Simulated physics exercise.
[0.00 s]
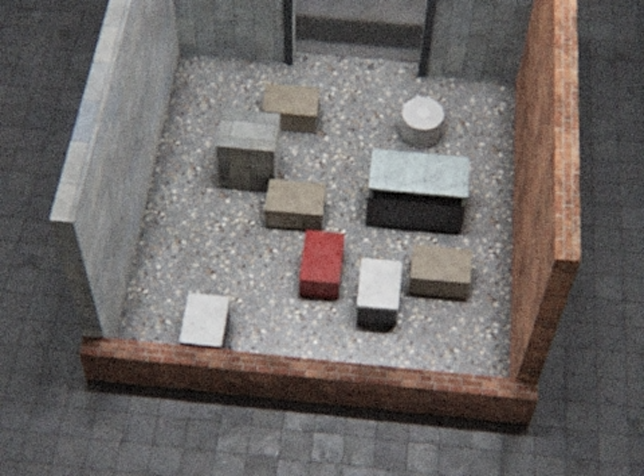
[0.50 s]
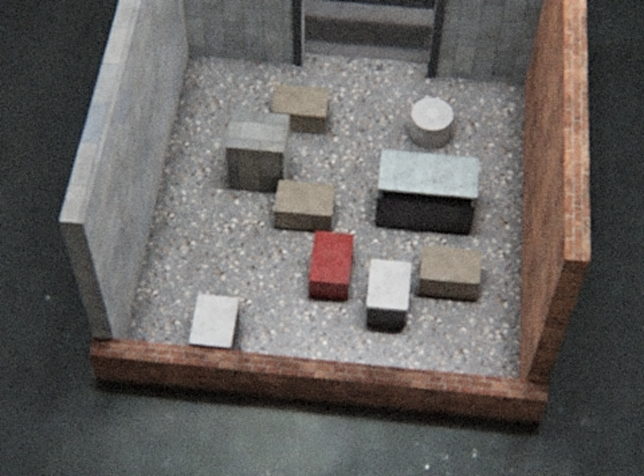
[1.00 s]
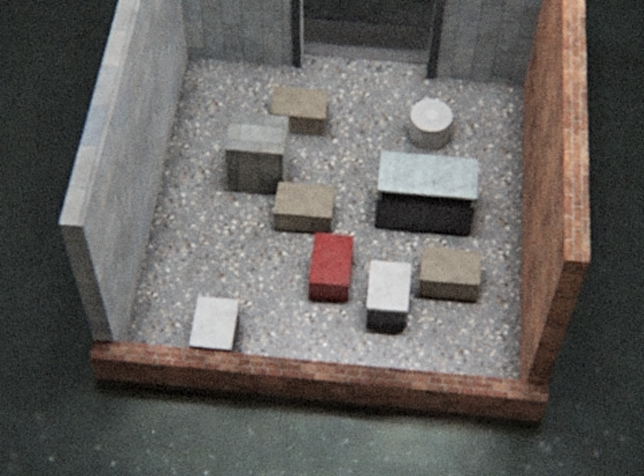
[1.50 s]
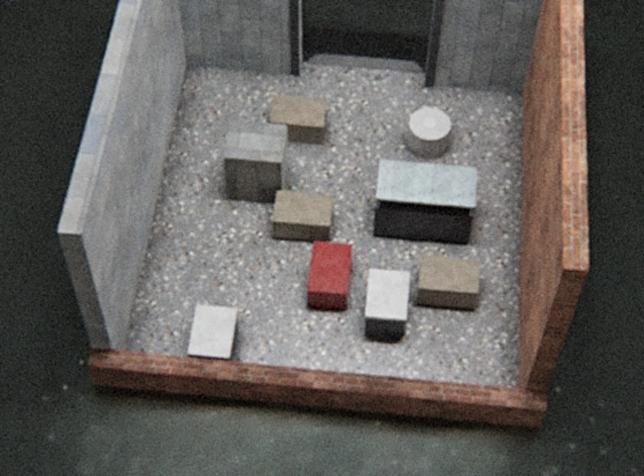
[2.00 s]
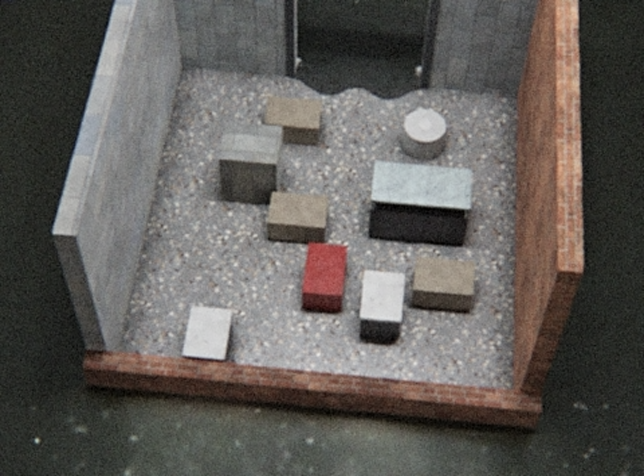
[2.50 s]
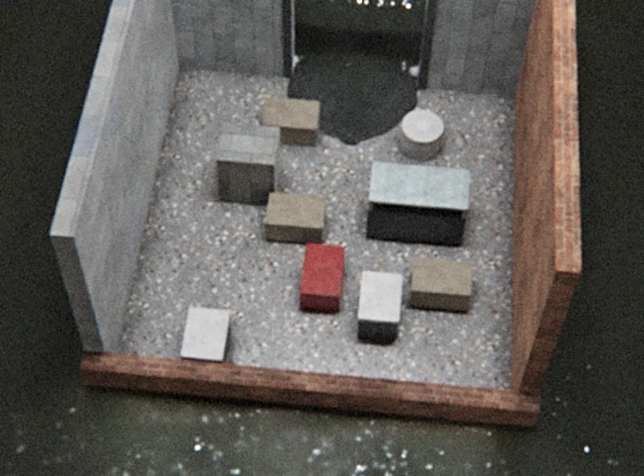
To begin with, a red crate and several paler boxes and a round tub stand on the dry speckled floor of a small walled shop, seen from above. Dark water covers the paving outside, then creeps through the back doorway and spreads toward the tub, while everything inside stays in place.
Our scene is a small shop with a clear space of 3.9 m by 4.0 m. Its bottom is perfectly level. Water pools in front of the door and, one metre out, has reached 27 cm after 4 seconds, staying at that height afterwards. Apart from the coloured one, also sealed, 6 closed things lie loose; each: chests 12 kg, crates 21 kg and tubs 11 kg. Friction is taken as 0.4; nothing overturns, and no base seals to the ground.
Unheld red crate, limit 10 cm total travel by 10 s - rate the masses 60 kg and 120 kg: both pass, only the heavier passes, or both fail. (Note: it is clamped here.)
Both pass.
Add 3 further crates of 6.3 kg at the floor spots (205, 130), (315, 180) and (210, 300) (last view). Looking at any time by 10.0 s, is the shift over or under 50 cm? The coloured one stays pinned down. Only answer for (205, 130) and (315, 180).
Result, in order - falls shy; exceeds it.
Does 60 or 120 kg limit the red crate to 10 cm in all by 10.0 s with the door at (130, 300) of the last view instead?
For that position, the smaller mass succeeds.
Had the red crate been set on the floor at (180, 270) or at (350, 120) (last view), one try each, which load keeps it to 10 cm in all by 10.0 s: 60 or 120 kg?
Respectively, the light option succeeds and the light option succeeds.
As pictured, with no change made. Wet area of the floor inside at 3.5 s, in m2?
Somewhere around 3.0 m2, roughly.
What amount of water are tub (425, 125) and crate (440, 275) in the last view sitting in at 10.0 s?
Close to 14 and 16 centimetres.
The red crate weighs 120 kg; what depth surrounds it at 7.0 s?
5 cm, roughly.
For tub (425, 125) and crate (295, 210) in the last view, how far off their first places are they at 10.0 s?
The first is 80 cm from its start, the second 140 cm.
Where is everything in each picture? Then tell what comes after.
The first picture shows the red crate at (322, 256) rests on the ground; water covers 0.0 m2; 0 of 7 have shifted.
The second picture shows the red crate at (332, 257) rests on the ground; 0.0 m2 under water; 0 of 7 have shifted.
The third picture shows the red crate at (332, 259) rests on the ground; 0.0 m2 under water; 0 of 7 have shifted.
The fourth picture shows the red crate at (330, 267) rests on the ground; water covers 0.0 m2; 0 of 7 have shifted.
The fifth picture shows the red crate at (325, 269), on the bottom; 0.2 m2 under water; 0 of 7 have shifted.
The sixth picture shows the red crate at (323, 269) rests on the ground; water covers 1.0 m2; 0 of 7 have shifted.
After 3.5 s the red crate would be 0 cm from its start with 60 kg and 0 cm from its start with 120 kg; 0 cm of water round it then.
After 4.5 s the red crate would be 0 cm from its start with 60 kg and 0 cm from its start with 120 kg; 4 cm of water round it then.
After 7.0 s the red crate would be 0 cm from its start with 60 kg and 0 cm from its start with 120 kg; 5 cm of water round it then.
After 10.0 s the red crate would be 0 cm from its start with 60 kg and 0 cm from its start with 120 kg; 14 cm of water round it then.
